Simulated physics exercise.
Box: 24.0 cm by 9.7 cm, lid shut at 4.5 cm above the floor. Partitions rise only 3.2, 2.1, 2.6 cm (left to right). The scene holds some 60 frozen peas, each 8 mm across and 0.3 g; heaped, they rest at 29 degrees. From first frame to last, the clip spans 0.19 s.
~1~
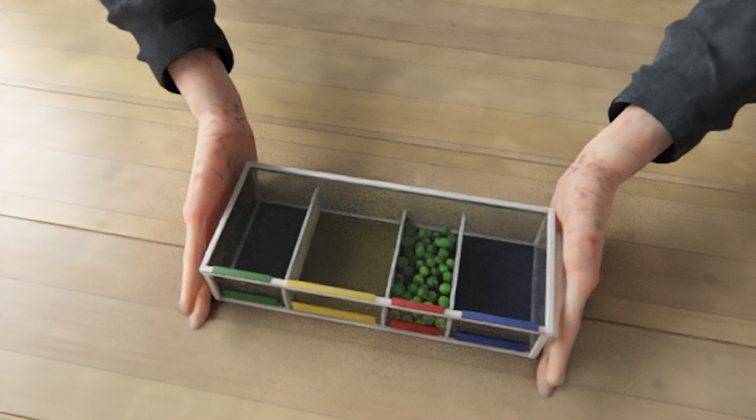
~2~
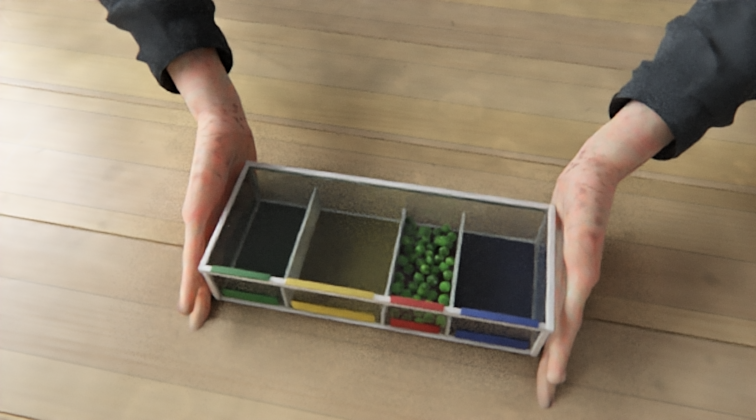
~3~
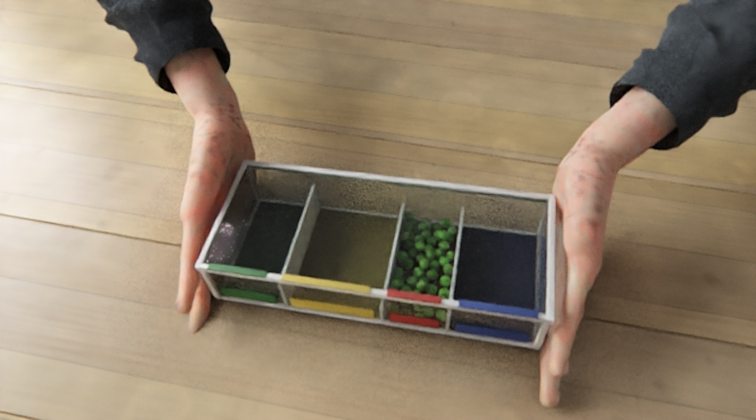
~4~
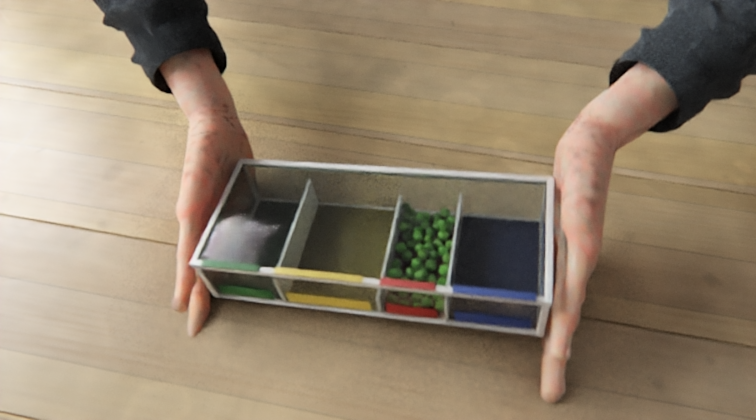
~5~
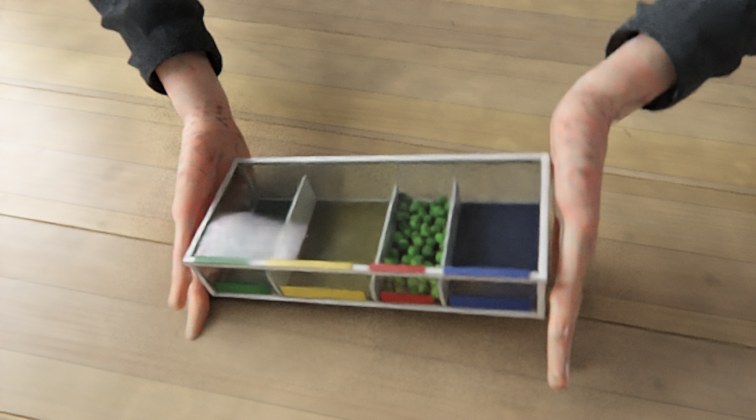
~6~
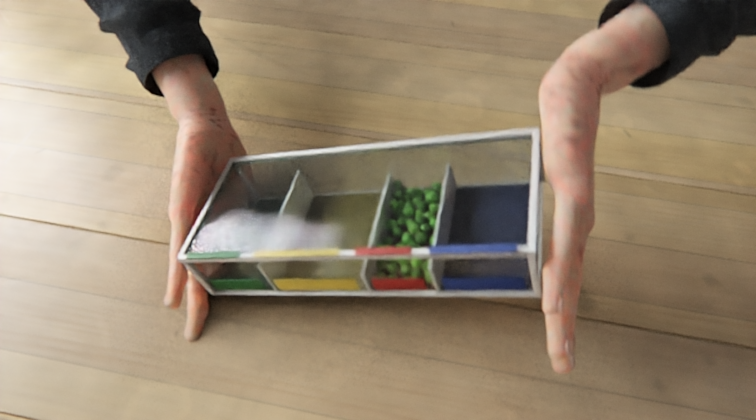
Two hands held a clear divided box with green peas in the red-marked section, then gradually raised its right end so it leaned to the left, while the peas stayed in their section.
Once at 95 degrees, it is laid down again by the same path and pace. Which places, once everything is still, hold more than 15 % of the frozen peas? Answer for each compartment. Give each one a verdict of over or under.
Red compartment - under; blue compartment - under; green compartment - over; yellow compartment - over.
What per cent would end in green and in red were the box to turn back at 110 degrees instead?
Green 75 %, red 0 %.
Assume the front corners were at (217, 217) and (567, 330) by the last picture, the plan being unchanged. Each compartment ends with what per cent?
Red 25; blue 75; green 0; yellow 0.
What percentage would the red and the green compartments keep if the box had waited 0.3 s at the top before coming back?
Final amounts would be red 0% and green 80%.
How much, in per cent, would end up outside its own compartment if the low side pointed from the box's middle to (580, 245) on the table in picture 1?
Roughly 80 percent of them.
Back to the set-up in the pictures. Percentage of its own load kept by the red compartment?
My estimate is roughly 0 percent.
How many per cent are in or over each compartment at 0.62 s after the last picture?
Red = 55, blue = 0, green = 0, yellow = 45 (per cent).
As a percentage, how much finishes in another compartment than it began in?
It works out to about 95 per cent.
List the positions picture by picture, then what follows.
Box tilt 0 degrees, front corners at (207, 268) and (546, 328); red 100 %, in the first picture.
Box tilt 1 degrees, front corners at (206, 267) and (547, 325), in the second picture.
Box tilt 4 degrees, front corners at (203, 265) and (547, 316), lowest corner left back, in the third picture.
Box tilt 8 degrees, front corners at (198, 262) and (545, 298), lowest corner left back, in the fourth picture.
Box tilt 14 degrees, front corners at (191, 259) and (540, 275), lowest corner left back, in the fifth picture.
Box tilt 19 degrees, front corners at (185, 256) and (529, 248), lowest corner left back; red 100 %, in the sixth picture.
Then, 0.62 s after the last picture, tilt 94 degrees; red 55 %, yellow 45 %.
Then, 1.03 s after the last picture, tilt 40 degrees; red 5 %, green 50 %, yellow 50 %.
Then, 1.52 s after the last picture, tilt 0 degrees; red 5 %, green 50 %, yellow 50 %.
In the end, red 5 %, blue 0 %, green 50 %, yellow 50 %.
